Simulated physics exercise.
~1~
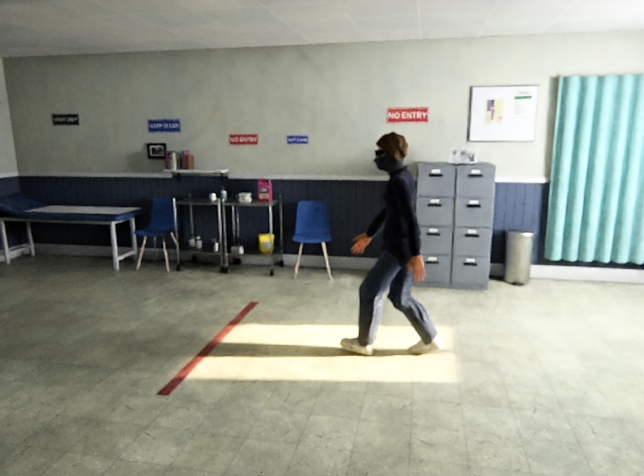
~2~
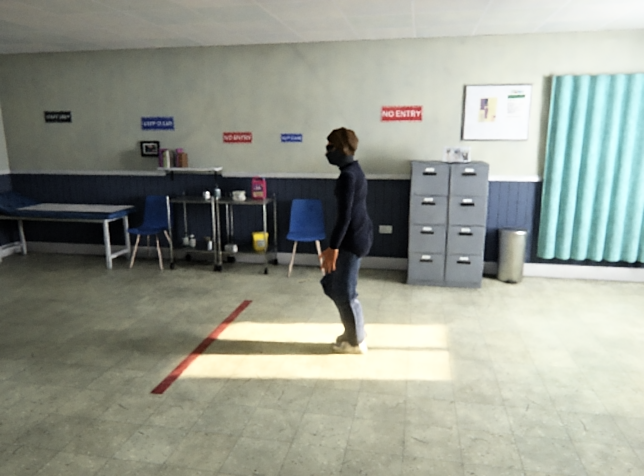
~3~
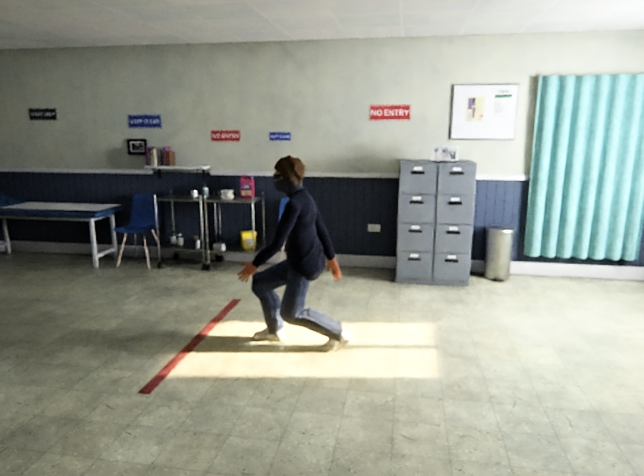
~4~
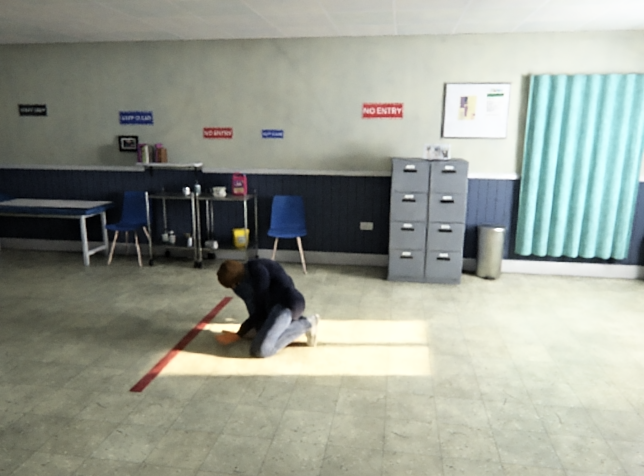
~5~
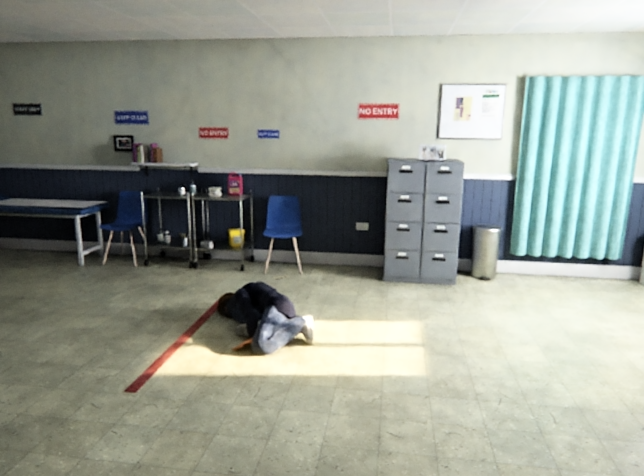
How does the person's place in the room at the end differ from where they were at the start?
At the start the person was upright in front of the filing cabinets, toward the right side of the sunlit patch. By the end they were farther left and down on the floor, just short of the red strip.
